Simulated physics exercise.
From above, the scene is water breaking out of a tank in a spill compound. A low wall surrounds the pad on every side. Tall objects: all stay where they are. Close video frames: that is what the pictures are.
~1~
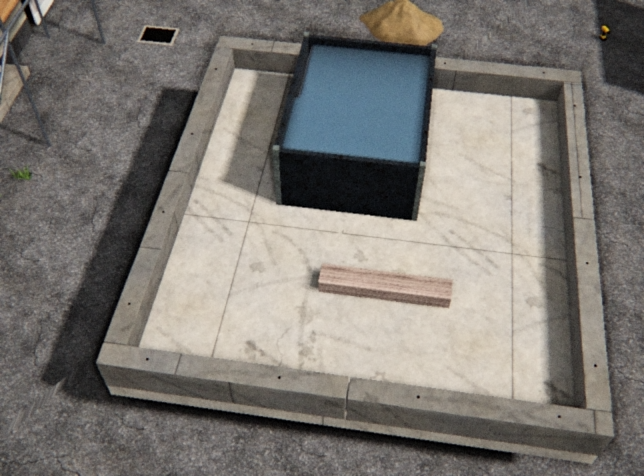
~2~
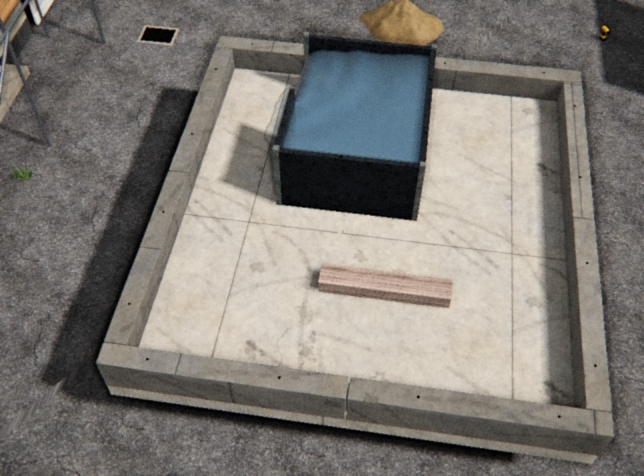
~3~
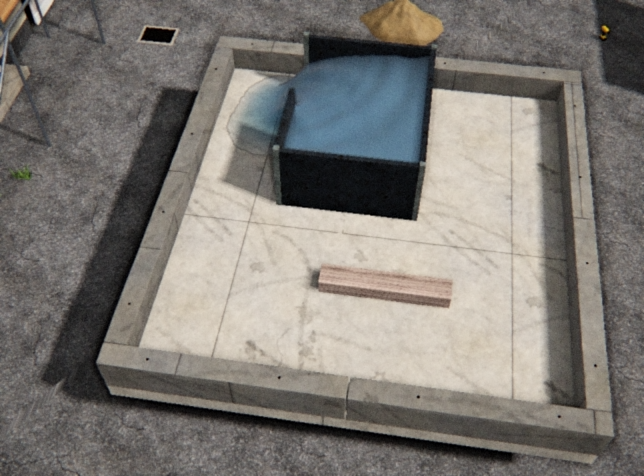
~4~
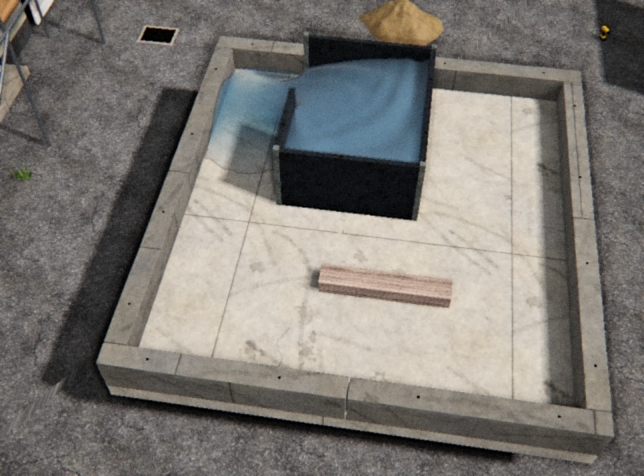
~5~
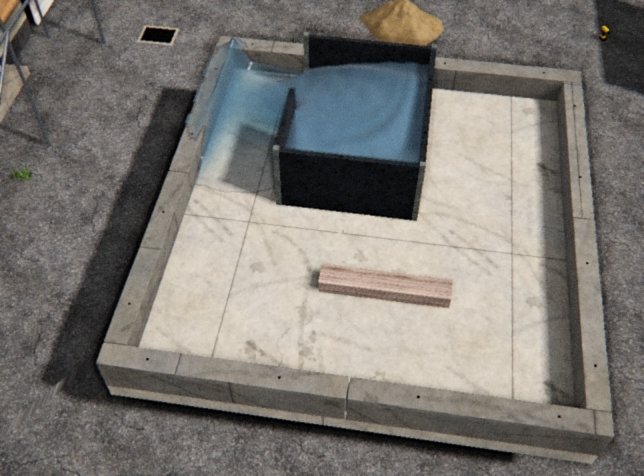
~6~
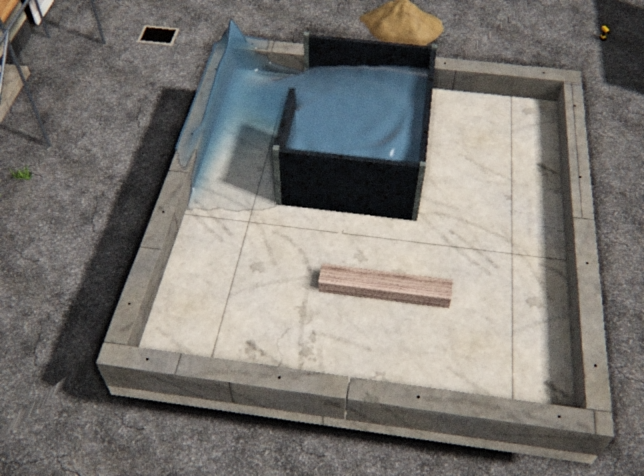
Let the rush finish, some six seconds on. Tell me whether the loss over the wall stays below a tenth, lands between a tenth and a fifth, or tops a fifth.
The loss lands between a tenth and a fifth.
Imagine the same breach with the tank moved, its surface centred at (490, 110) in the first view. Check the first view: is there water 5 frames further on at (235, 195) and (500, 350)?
Point one: Inundated; point two: Not reached.
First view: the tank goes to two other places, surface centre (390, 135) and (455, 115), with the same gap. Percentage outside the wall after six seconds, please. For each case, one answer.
Roughly 8 per cent in the first case and 8 per cent in the second.
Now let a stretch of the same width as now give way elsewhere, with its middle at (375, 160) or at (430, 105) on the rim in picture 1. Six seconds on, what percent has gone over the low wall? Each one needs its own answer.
Near 0 per cent, then near 6 per cent.
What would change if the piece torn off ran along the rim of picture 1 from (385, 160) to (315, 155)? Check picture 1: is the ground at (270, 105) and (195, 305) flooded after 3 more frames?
Taking them as listed, I'd say unwetted and drenched.
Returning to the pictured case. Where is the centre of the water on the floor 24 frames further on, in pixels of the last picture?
Near pixel (334, 191).
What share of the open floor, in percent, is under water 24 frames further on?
Near 80 in a hundred.
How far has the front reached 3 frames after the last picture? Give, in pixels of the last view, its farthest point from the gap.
About (161, 288).
A moment on, water covers 20 % of the floor; the low wall has let 2 % over.
Next, water covers 25 % of the floor; the low wall has let 5 % over.
Then, water covers 45 % of the floor; the low wall has let 13 % over.
Later, water covers 70 % of the floor; the low wall has let 14 % over.
In the end, water covers 80 % of the floor; the low wall has let 14 % over.
